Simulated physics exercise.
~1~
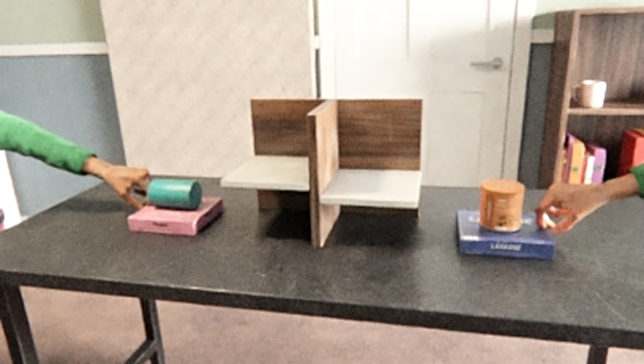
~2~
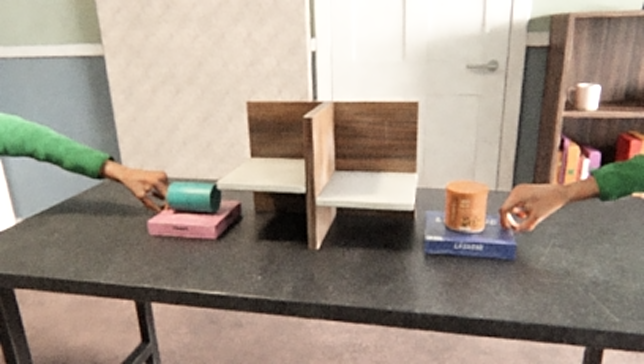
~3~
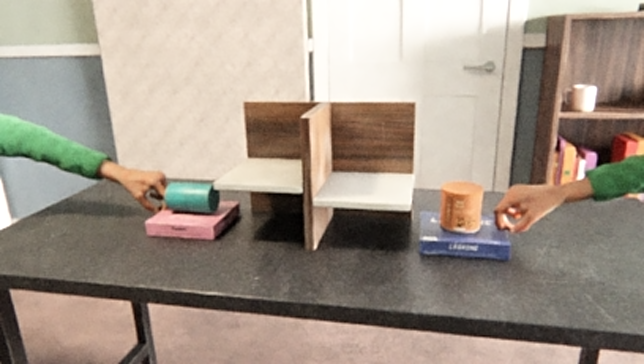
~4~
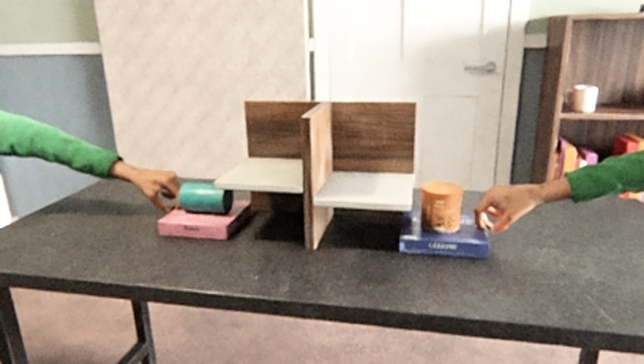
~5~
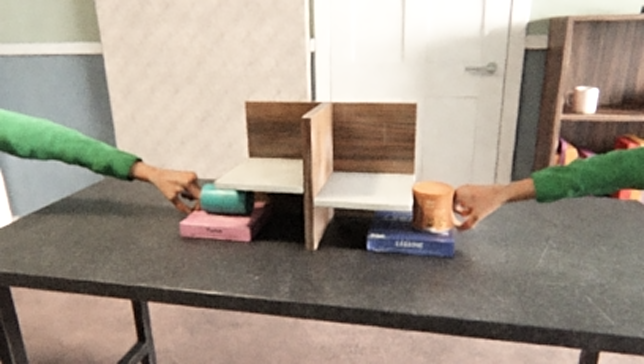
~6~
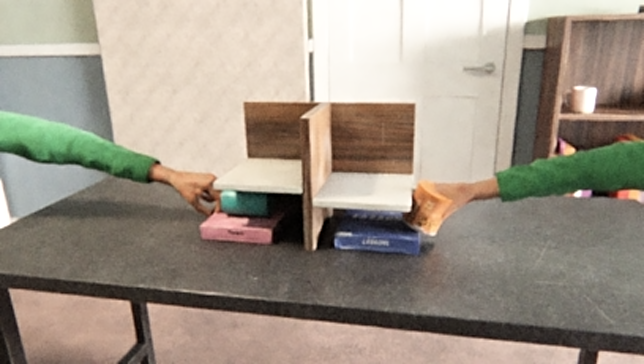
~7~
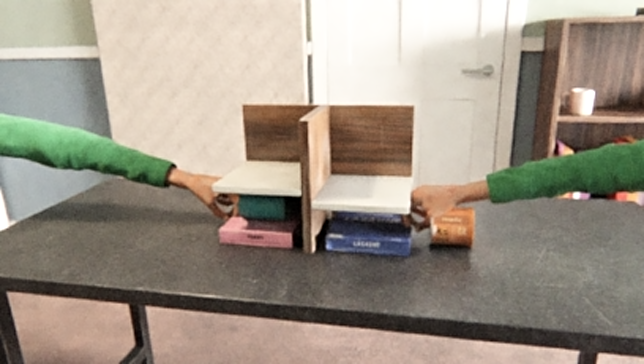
Two hands slide boxes under low shelves; the turquoise candle fits, the orange pot topples.
